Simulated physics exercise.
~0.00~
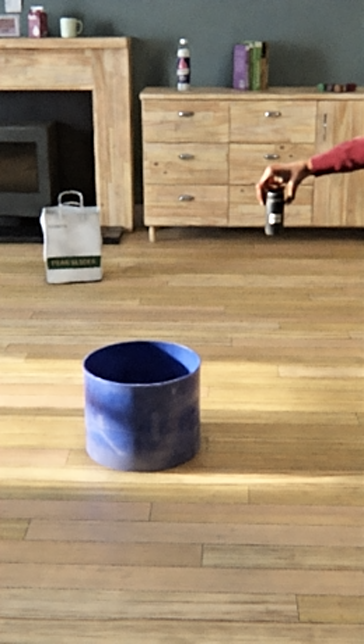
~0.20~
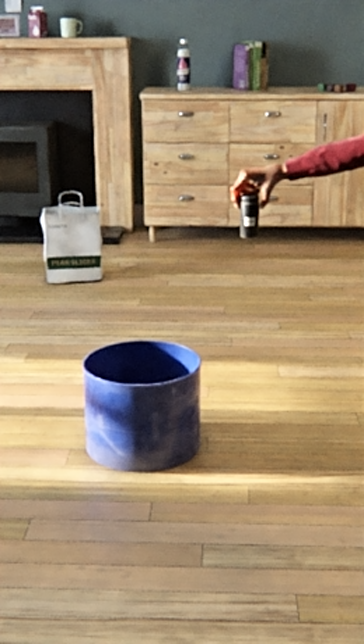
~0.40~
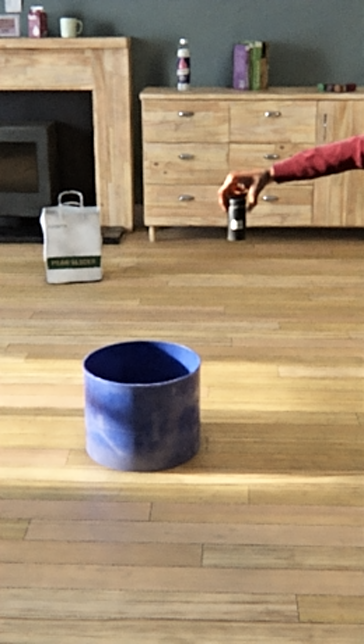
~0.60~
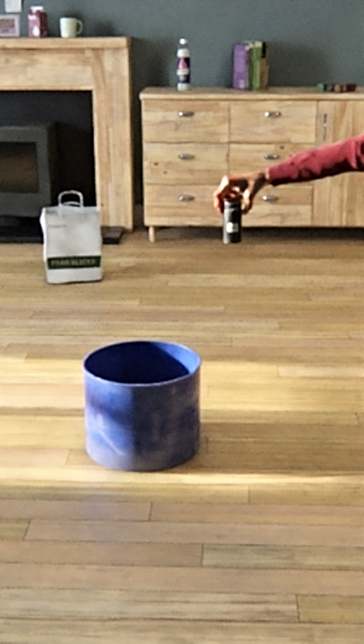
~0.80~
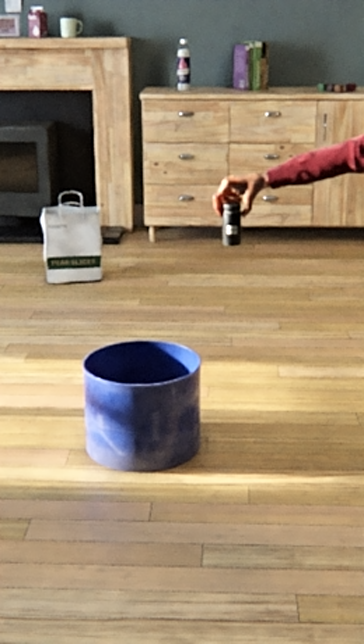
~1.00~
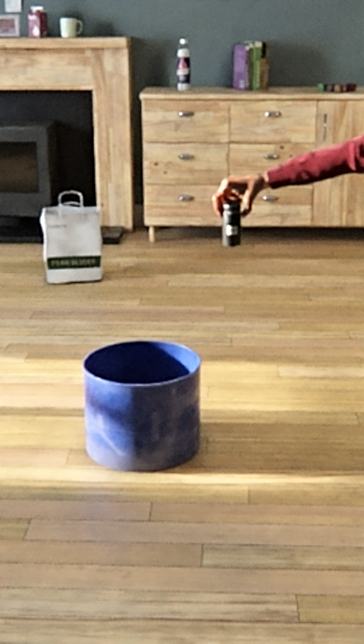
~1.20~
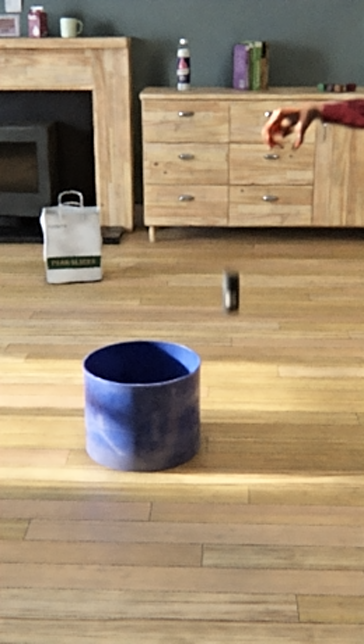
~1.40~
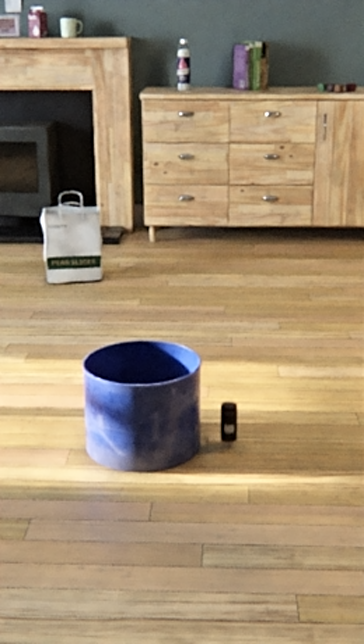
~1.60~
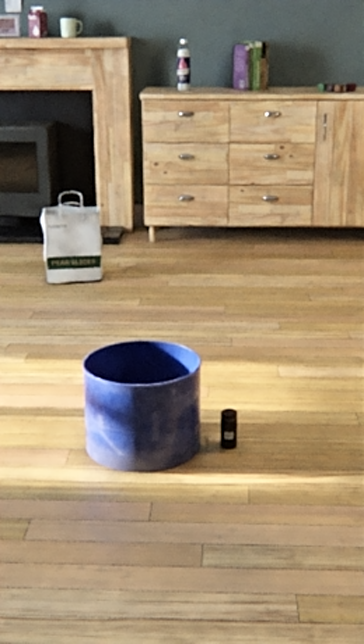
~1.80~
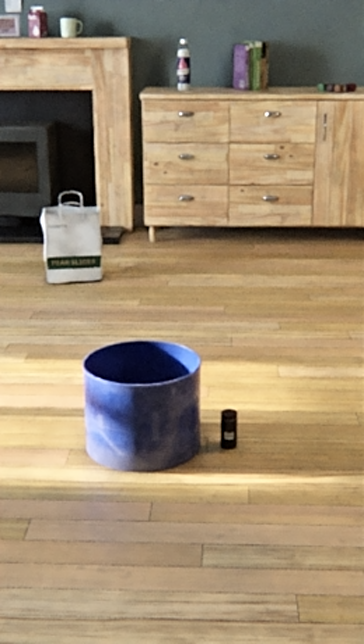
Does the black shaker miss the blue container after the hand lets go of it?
Yes, the black shaker misses the blue container. It drops to the right of it and ends up standing upright on the wooden floor.
Hand moving a black shaker left, pausing, then letting go, the shaker dropping upright to the wooden floor beside a blue container.
